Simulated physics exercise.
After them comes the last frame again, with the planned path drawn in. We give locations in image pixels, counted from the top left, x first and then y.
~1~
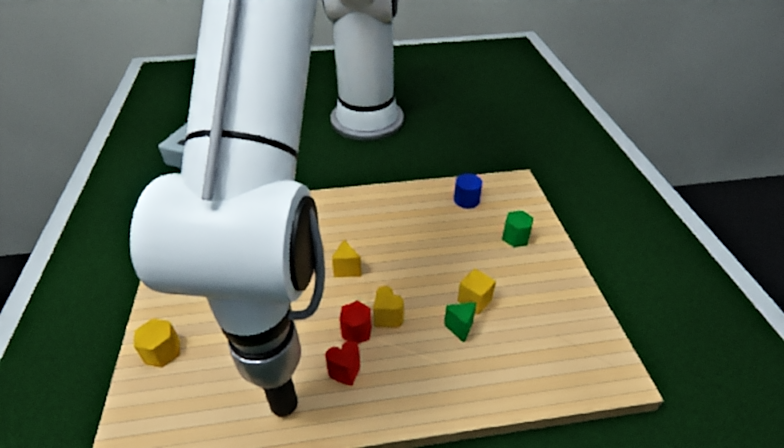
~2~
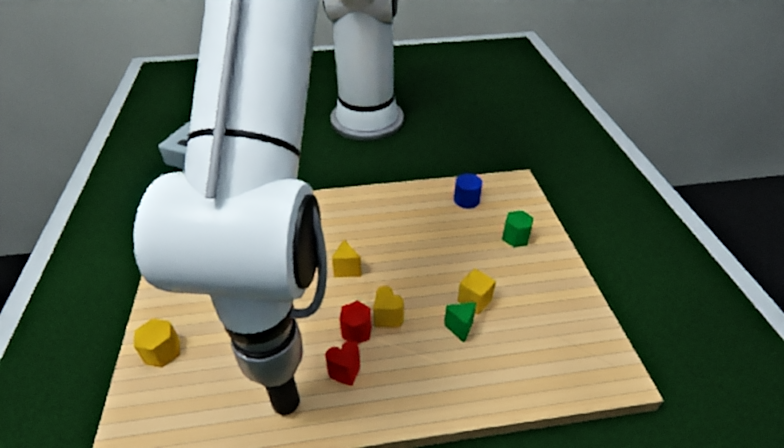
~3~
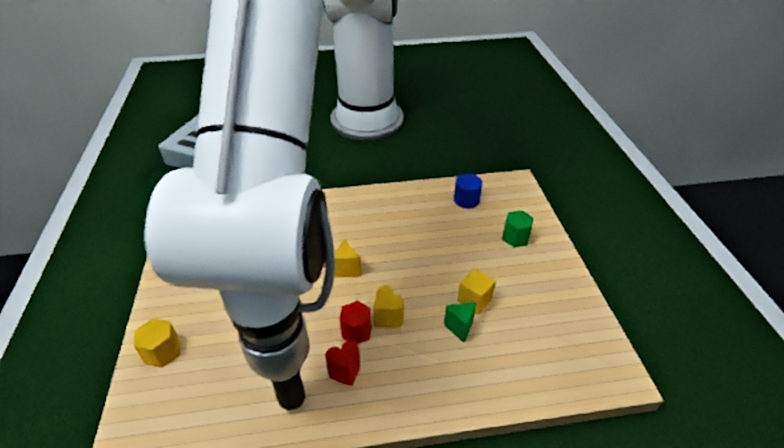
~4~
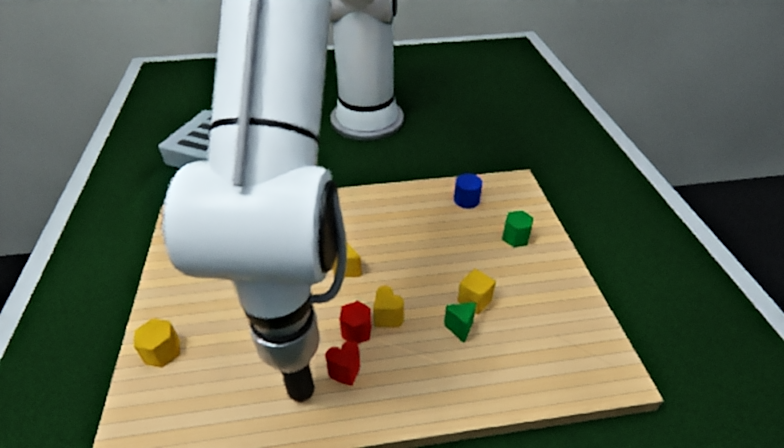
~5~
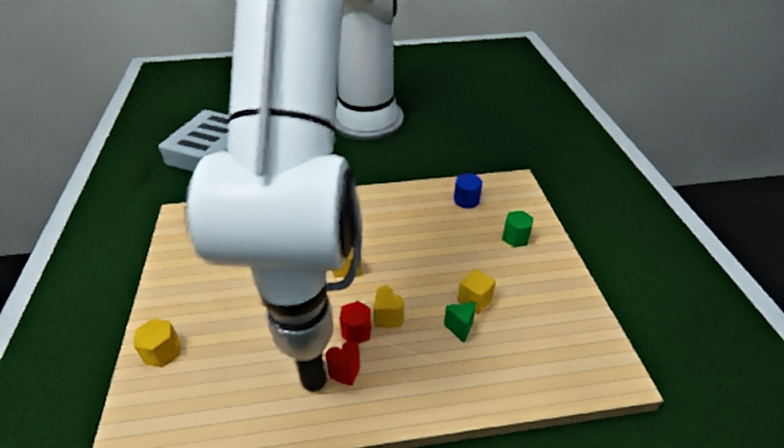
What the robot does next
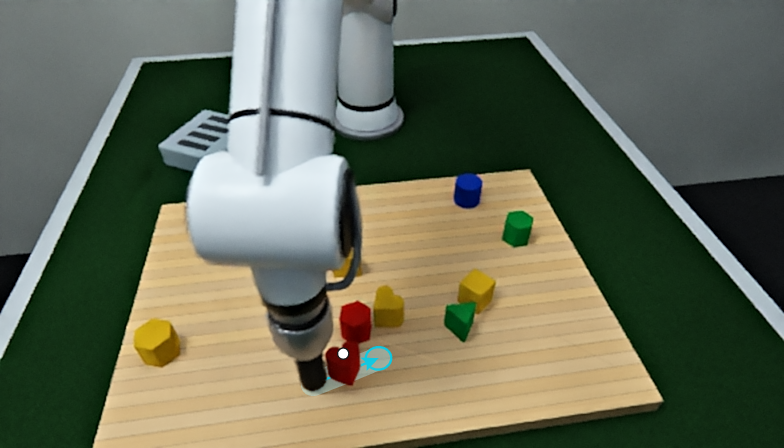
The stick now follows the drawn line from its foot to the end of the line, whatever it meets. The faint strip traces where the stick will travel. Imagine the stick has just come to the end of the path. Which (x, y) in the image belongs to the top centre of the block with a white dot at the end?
When the path ends, it will be at (405, 341).
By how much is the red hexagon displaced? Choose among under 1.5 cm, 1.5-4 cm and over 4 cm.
Within 1.5 cm.
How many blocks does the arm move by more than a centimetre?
Most likely one.
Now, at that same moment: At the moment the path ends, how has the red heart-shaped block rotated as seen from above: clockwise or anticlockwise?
It goes clockwise.
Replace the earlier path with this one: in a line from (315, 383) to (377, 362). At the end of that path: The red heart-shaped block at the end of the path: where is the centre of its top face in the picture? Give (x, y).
The middle of its upper face should be somewhere near (404, 340).
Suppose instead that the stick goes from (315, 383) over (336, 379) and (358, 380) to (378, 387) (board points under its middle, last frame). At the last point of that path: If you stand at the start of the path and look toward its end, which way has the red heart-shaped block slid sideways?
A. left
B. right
(A)
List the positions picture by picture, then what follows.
In the first picture, stick's lower end at (284, 404); red heart-shaped block at (343, 354); red hexagon at (355, 313).
In the second picture, stick at (286, 402); blocks still.
In the third picture, stick at (292, 397); blocks still.
In the fourth picture, stick at (301, 390); blocks still.
In the fifth picture, stick at (314, 379); red heart-shaped block at (343, 354); red hexagon at (355, 313).
Drawn move, from (315, 383) to (378, 358); the dot is on the red heart-shaped block.
The first path, step by step. Halfway along, stick at (347, 366); red heart-shaped block at (374, 345), turned 15° clockwise.
At the end, stick at (378, 353); red heart-shaped block at (405, 341), turned 55° clockwise; red hexagon still.
